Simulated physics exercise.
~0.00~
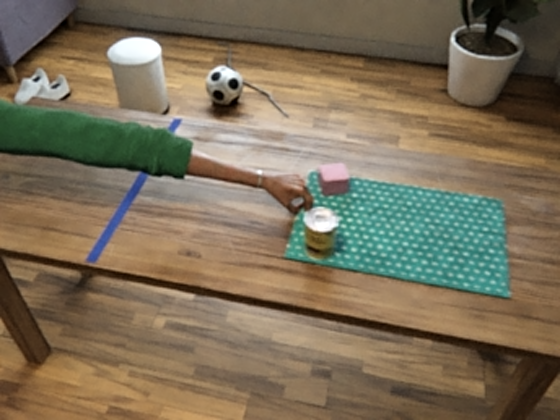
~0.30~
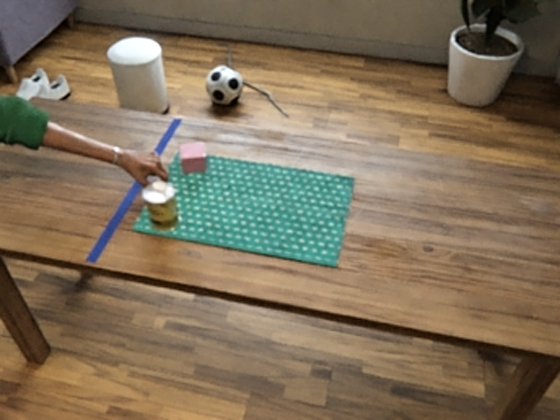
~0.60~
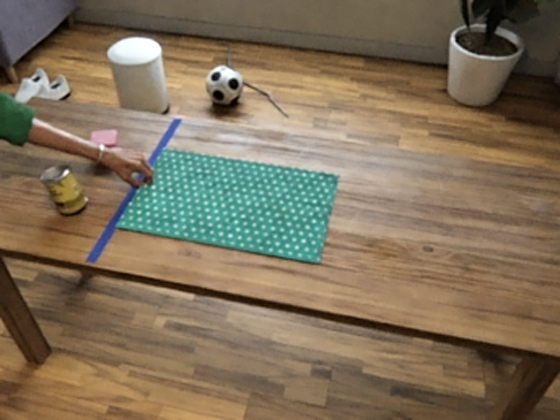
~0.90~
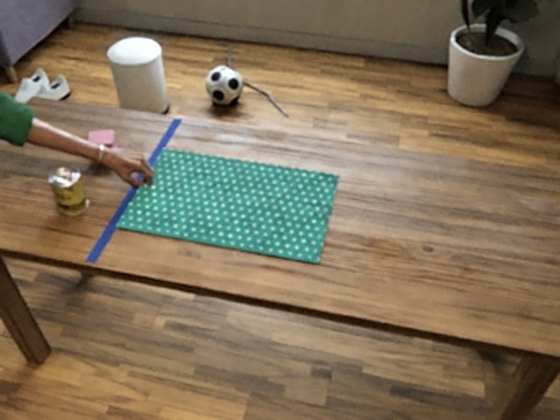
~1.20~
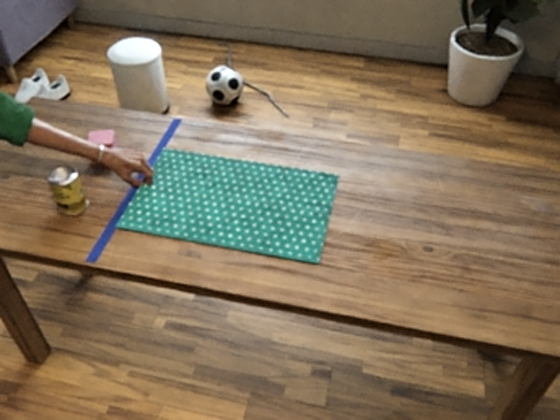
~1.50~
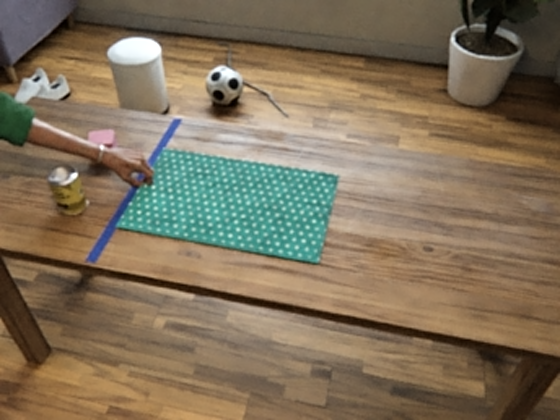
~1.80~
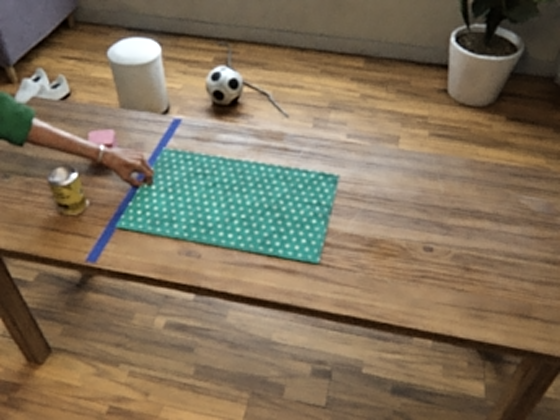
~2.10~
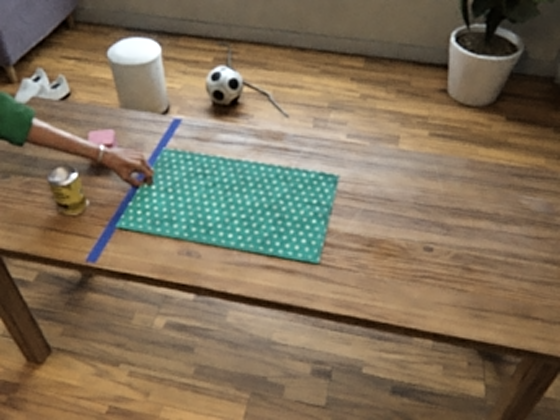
On a wooden table, a hand dragged a turquoise patterned cloth left with a yellow tin and pink block riding on it, then stopped at the blue tape; both slid off the front, the tin tilting before settling upright beyond the tape.
